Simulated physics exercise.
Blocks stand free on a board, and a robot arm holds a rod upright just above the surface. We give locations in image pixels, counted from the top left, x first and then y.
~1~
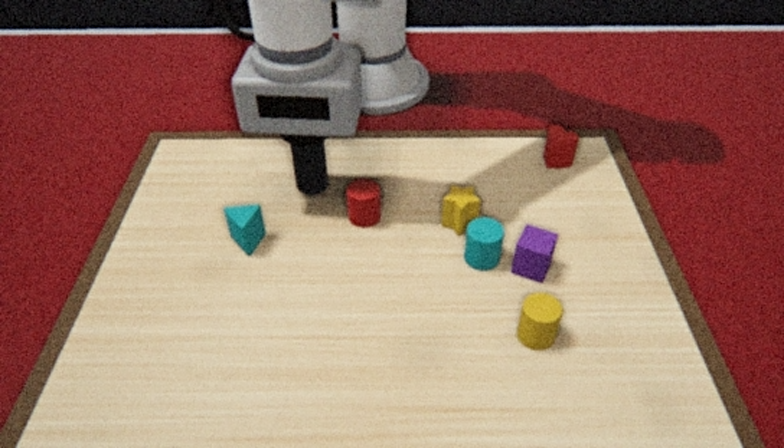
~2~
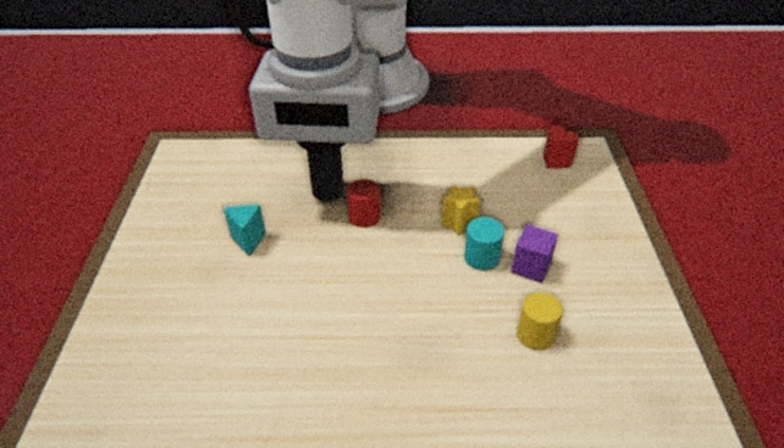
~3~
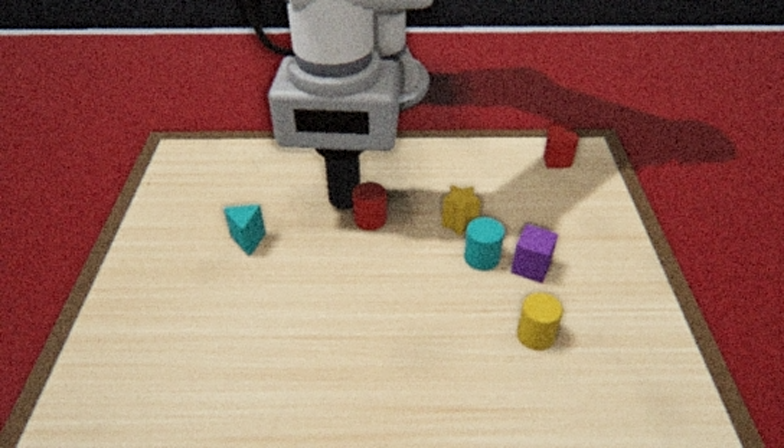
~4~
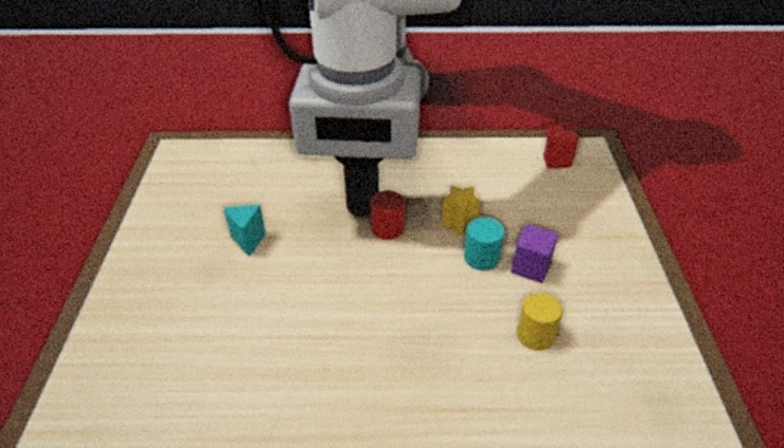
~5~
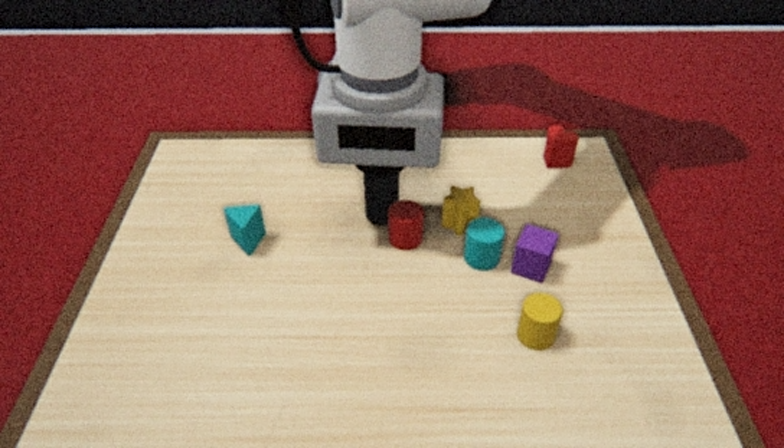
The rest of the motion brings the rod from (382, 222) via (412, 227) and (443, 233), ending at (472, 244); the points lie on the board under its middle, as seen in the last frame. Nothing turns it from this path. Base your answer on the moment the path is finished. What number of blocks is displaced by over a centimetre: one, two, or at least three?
Displaced: Three or more.
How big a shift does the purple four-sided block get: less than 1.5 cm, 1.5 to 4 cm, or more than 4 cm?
Within 1.5 cm.
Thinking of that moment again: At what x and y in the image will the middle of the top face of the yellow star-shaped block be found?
I'd guess (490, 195).
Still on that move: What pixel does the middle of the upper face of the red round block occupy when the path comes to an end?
Its top middle is near (443, 231).
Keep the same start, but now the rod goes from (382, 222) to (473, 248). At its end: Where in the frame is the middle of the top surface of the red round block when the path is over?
I predict (451, 239).
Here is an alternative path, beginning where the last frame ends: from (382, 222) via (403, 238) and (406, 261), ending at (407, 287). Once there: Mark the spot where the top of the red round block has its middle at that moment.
Top centre: (445, 243).
What follows on the original path. Halfway along, rod (429, 222); red round block (436, 226).
At the end, rod (473, 236); red round block (443, 231); yellow star-shaped block (490, 195), turned 75° anticlockwise; turquoise round block (499, 237); purple four-sided block in place.
